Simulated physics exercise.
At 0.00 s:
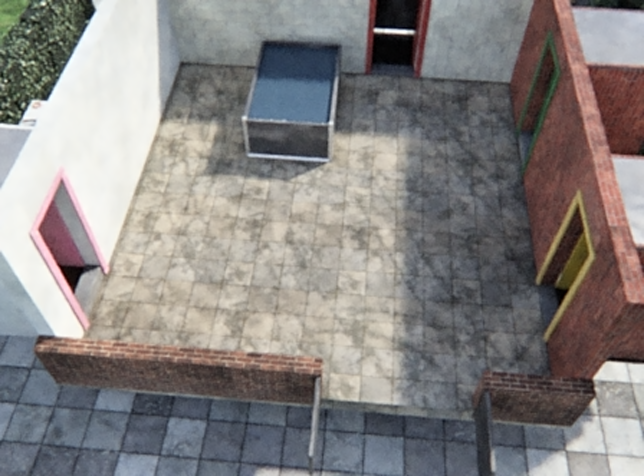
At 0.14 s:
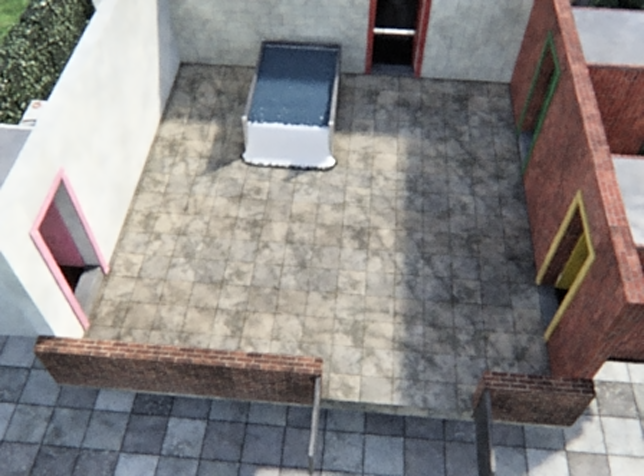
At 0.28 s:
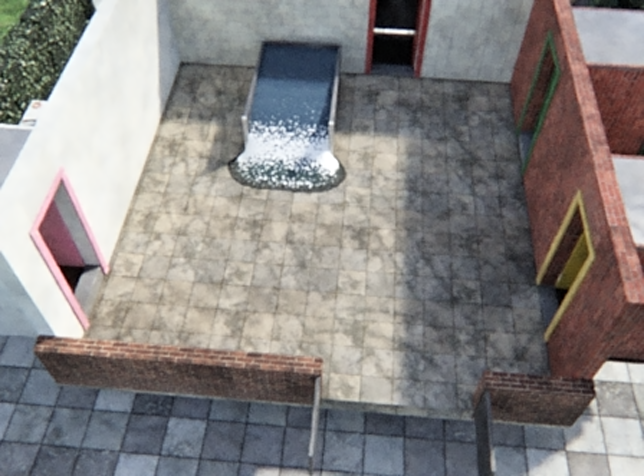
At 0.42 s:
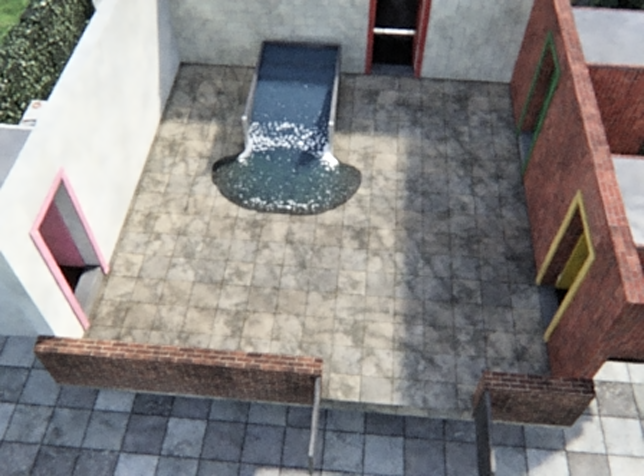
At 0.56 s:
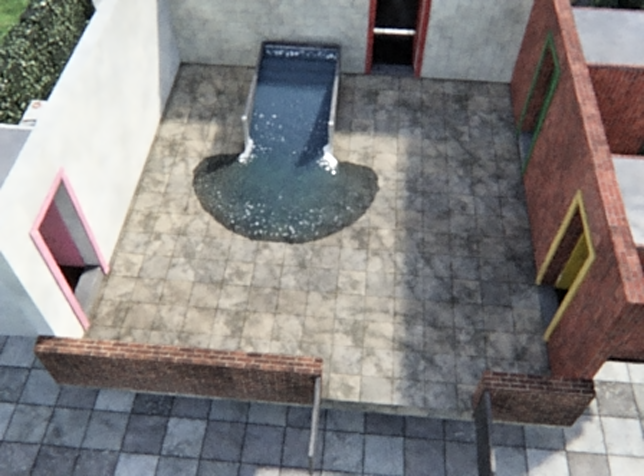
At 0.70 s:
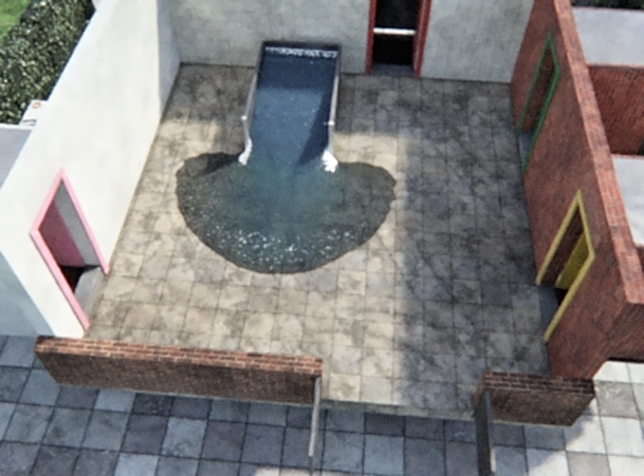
A paved back court, seen from high above, lies between a pale wall on the left and a red brick wall on the right, with a low brick wall along the near side. A pink-framed doorway stands at left, green and yellow ones at right, and a red one at the back beside a tank of dark water. The tank's near end opens and water pours out in white froth, spreading across the paving in a widening dark fan, while the camera stays still.
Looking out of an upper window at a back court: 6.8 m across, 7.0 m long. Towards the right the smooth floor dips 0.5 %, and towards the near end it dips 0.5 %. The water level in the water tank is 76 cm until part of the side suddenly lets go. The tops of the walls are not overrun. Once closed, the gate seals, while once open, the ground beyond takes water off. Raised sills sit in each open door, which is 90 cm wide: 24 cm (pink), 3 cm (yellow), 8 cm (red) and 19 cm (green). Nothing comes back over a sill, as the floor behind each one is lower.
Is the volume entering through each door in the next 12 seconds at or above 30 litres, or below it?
Result: At the pink door it looks set to land under the limit; at the yellow door it looks set to land over the limit; at the red door it looks set to land under the limit; at the green door it looks set to land under the limit.
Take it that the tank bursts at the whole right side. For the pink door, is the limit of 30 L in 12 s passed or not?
Against that limit: Pink below.
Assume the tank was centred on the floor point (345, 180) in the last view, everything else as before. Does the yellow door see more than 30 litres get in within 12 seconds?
Yellow: Within limit.
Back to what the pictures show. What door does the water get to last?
That would be the red door, last of all.
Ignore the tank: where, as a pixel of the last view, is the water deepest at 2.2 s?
Roughly pixel (75, 361).
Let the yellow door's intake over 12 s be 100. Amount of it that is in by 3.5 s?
I'd say close to 0 percent.
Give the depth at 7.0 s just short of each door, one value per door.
Pink 6 cm, yellow 8 cm, red 0 cm, green 0 cm.
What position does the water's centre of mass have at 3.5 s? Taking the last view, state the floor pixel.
I'd put it close to (261, 256).
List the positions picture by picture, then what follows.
In the first frame, still water, 76 cm deep, in the water tank at (295, 83).
In the second frame, the front is at (243, 156), 0.8 m from the gap at (289, 146); 0.4 m2 of floor is under water; 76 cm left at the back of the water tank.
In the third frame, water pours out at (289, 147) and has run 1.1 m, to (236, 175); typically 13 cm deep outside, 76 cm at the water tank's back.
In the fourth frame, water pours out at (289, 148) and has run 1.4 m, to (225, 192); typically 10 cm deep outside, 75 cm at the water tank's back.
In the fifth frame, the front is at (305, 238), 1.9 m from the gap at (289, 148); 4.6 m2 of floor is under water; 69 cm left at the back of the water tank.
In the sixth frame, water pours out at (289, 148) and has run 2.6 m, to (285, 270); typically 6 cm deep outside, 64 cm at the water tank's back.
After 1.4 s water covers 40 % of the floor and is deepest (32 cm) near (295, 160); pink door not reached, yellow door not reached, red door not reached, green door not reached.
After 2.2 s water covers 50 % of the floor and is deepest (44 cm) near (75, 361); pink door 13 cm at the sill, 0 L in, yellow door not reached, red door not reached, green door not reached.
After 3.5 s water covers 55 % of the floor and is deepest (26 cm) near (87, 362); pink door 23 cm at the sill, 1 L in, yellow door 5 cm at the sill, 3 L in, red door not reached, green door not reached.
After 7.0 s water covers 70 % of the floor and is deepest (16 cm) near (530, 400); pink door 6 cm at the sill, 2 L in, yellow door 8 cm at the sill, 26 L in, red door not reached, green door not reached.
After 12.0 s water covers 95 % of the floor and is deepest (8 cm) near (503, 96); pink door 2 cm at the sill, 2 L in, yellow door 7 cm at the sill, 120 L in, red door 4 cm at the sill, 0 L in, green door 4 cm at the sill, 0 L in.
